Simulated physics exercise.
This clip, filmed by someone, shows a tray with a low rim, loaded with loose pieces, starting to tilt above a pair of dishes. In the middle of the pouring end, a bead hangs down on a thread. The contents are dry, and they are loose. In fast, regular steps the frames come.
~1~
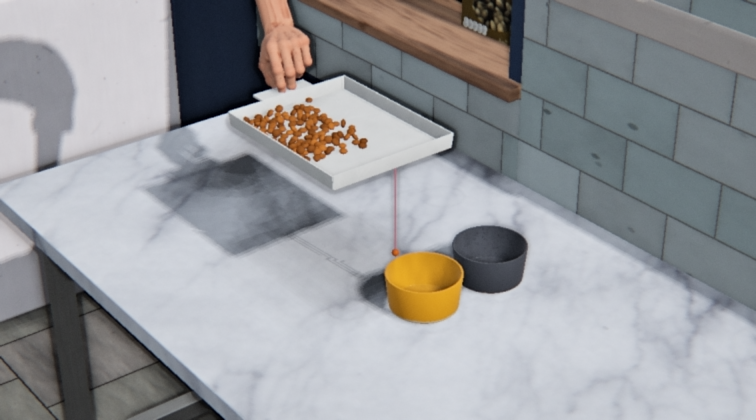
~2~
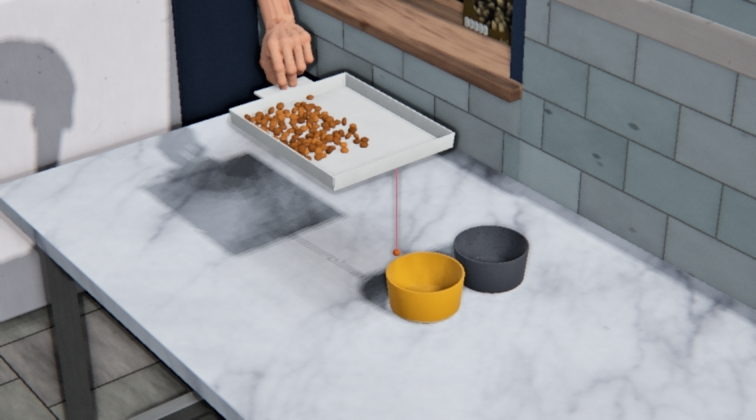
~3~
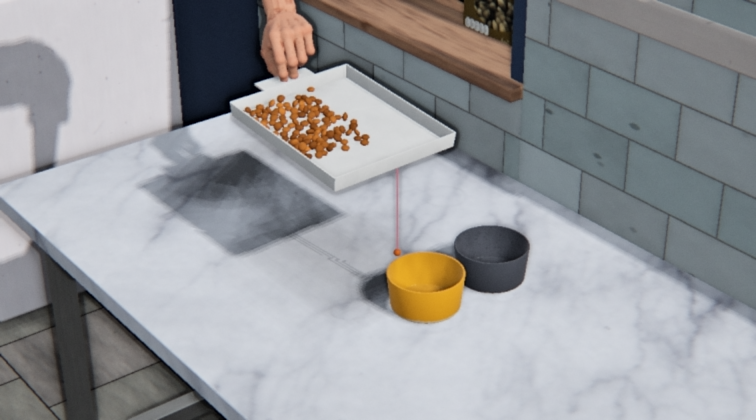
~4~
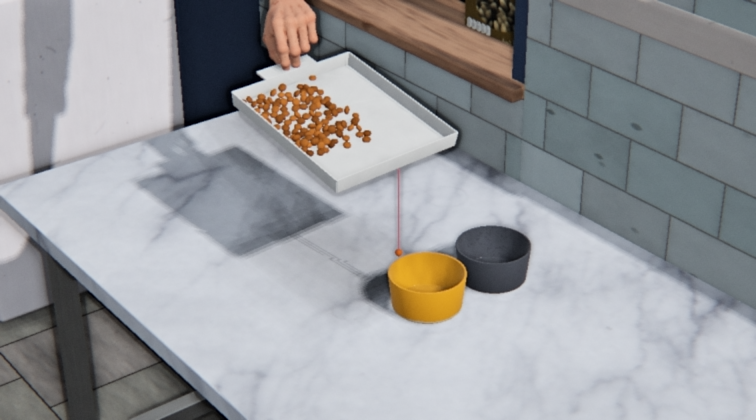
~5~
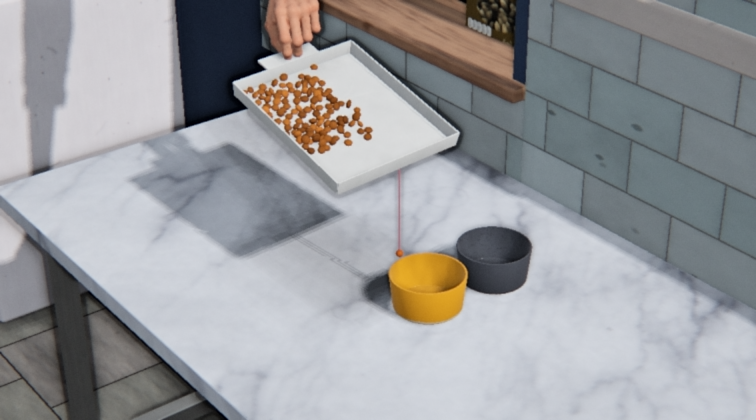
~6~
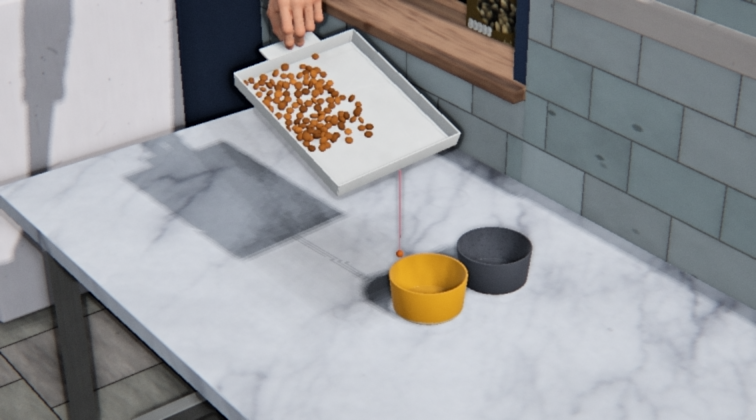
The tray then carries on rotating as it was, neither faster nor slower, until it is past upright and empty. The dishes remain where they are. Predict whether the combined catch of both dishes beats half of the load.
The catch is short of half the load.
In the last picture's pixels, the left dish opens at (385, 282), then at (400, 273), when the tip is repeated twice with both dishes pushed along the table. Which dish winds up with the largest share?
Well, first the dish at left, then the dish at left.
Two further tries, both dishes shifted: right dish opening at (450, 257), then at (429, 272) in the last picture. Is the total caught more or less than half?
Held in all, by try: A larger portion, then a larger portion.
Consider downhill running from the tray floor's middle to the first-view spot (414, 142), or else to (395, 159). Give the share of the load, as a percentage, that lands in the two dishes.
So it's 30 percent with the first slope and 70 percent with the other.
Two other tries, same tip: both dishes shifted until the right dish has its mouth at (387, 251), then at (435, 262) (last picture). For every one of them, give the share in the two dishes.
You'd end up with around 10 per cent and then around 80 per cent.
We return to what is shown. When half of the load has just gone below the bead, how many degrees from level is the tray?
Roughly 110 degrees.
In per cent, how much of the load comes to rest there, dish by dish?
Left dish: 10 per cent; right dish: 0 per cent.
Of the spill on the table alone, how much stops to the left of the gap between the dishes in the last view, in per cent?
Roughly 90 in a hundred.
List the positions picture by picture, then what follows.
In the first picture, corners of the pouring end near (333, 176) and (451, 133), level; middle of the load near (303, 130), bits of cat kibble; left dish near (449, 302); right dish near (515, 273); bead on its thread near (395, 253).
In the second picture, corners of the pouring end near (334, 176) and (452, 133), level; middle of the load near (304, 129).
In the third picture, corners of the pouring end near (335, 177) and (454, 133), tipped barely, lowest at the left corner; middle of the load near (304, 124).
In the fourth picture, corners of the pouring end near (337, 179) and (456, 132), tipped a little, lowest at the left corner; middle of the load near (306, 116).
In the fifth picture, corners of the pouring end near (338, 182) and (457, 132), tipped a little, lowest at the left corner; middle of the load near (307, 110).
In the sixth picture, corners of the pouring end near (339, 185) and (458, 133), tipped clearly, lowest at the left corner; middle of the load near (309, 104); left dish near (453, 304); right dish near (519, 274).
Shortly afterwards, tray tipped steeply; the bulk on the tray; a little in the air.
Next, tray tipped past a quarter turn; near half on the tray; only a few in the left dish; near half outside both; only a few in the air.
Some moments later, tray tipped past a quarter turn; a little in the left dish; the bulk outside both.
In the end, tray tipped past a quarter turn; a little in the left dish; none at all in the right dish; the bulk outside both.
